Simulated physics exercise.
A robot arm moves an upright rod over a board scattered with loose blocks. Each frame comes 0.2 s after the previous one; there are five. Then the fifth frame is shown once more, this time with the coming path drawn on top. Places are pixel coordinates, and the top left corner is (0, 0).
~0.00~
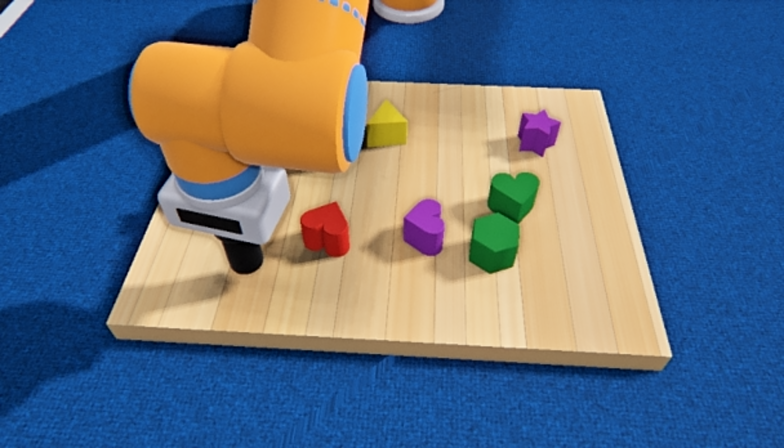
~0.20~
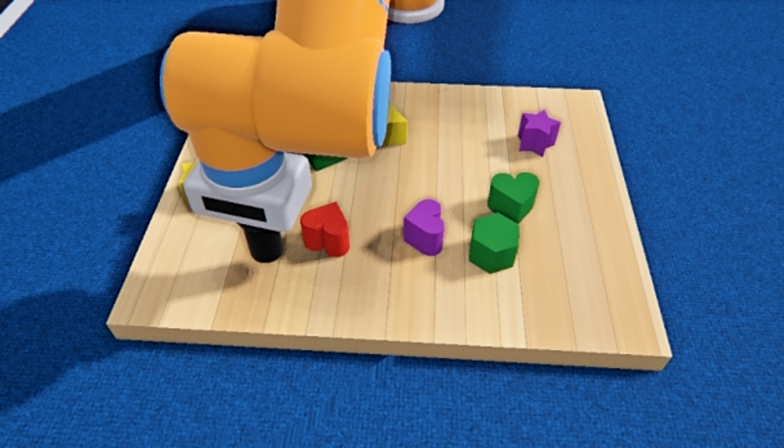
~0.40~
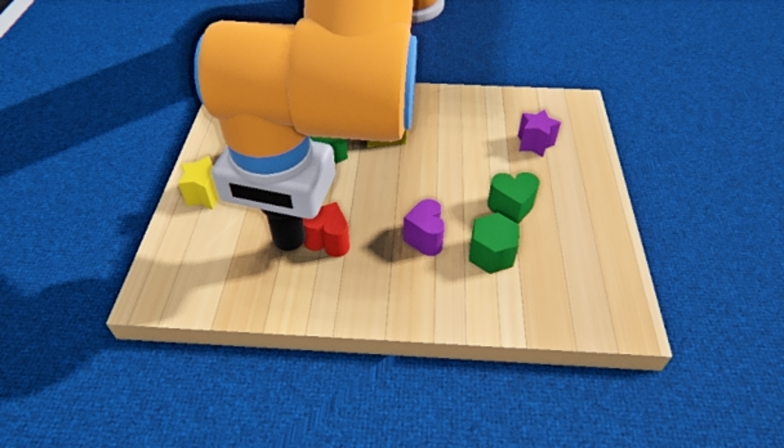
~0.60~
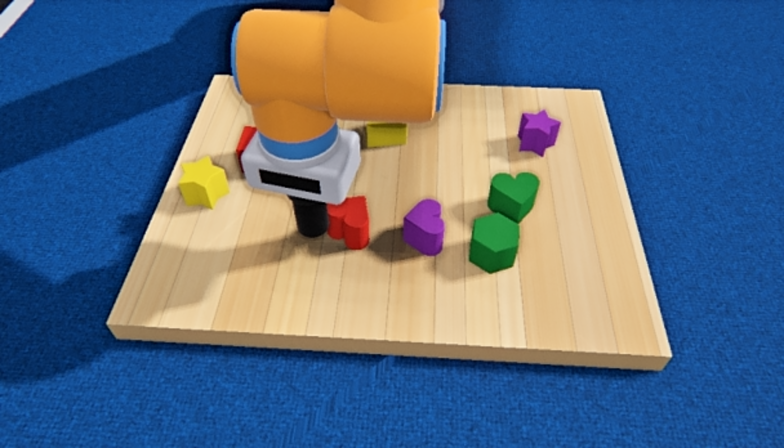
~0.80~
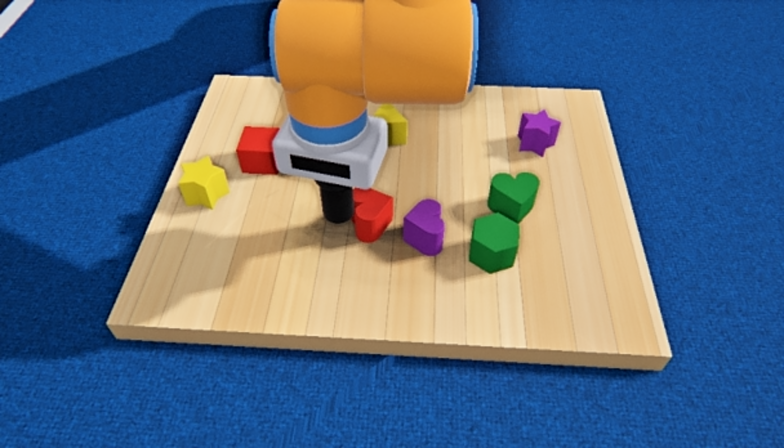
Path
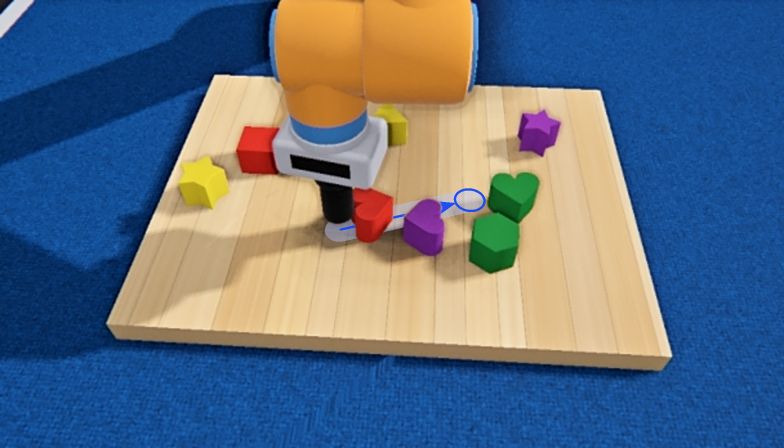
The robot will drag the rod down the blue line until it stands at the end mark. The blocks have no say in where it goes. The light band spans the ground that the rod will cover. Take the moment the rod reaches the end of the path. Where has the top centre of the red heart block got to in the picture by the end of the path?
Final place: (498, 167).
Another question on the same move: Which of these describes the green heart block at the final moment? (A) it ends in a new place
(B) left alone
The correct letter is A.
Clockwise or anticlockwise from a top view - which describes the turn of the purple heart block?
Top view: Clockwise.
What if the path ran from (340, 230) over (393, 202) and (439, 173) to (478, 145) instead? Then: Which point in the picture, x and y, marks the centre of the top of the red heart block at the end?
Answer: (438, 180).
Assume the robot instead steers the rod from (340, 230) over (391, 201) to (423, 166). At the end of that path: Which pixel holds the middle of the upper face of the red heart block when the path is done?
Most likely (426, 179).
Drawn move, straight from (340, 230) to (470, 200).
What follows on the original path. One third of the way, rod at (385, 203); red heart block at (415, 191); purple heart block at (436, 217), turned 15° clockwise.
Two thirds of the way, rod at (429, 193); red heart block at (459, 182); purple heart block at (443, 218), turned 35° clockwise.
At the end, rod at (472, 184); red heart block at (498, 167); purple heart block at (443, 218), turned 35° clockwise; green hexagon still; green heart block at (534, 183), turned 50° clockwise.
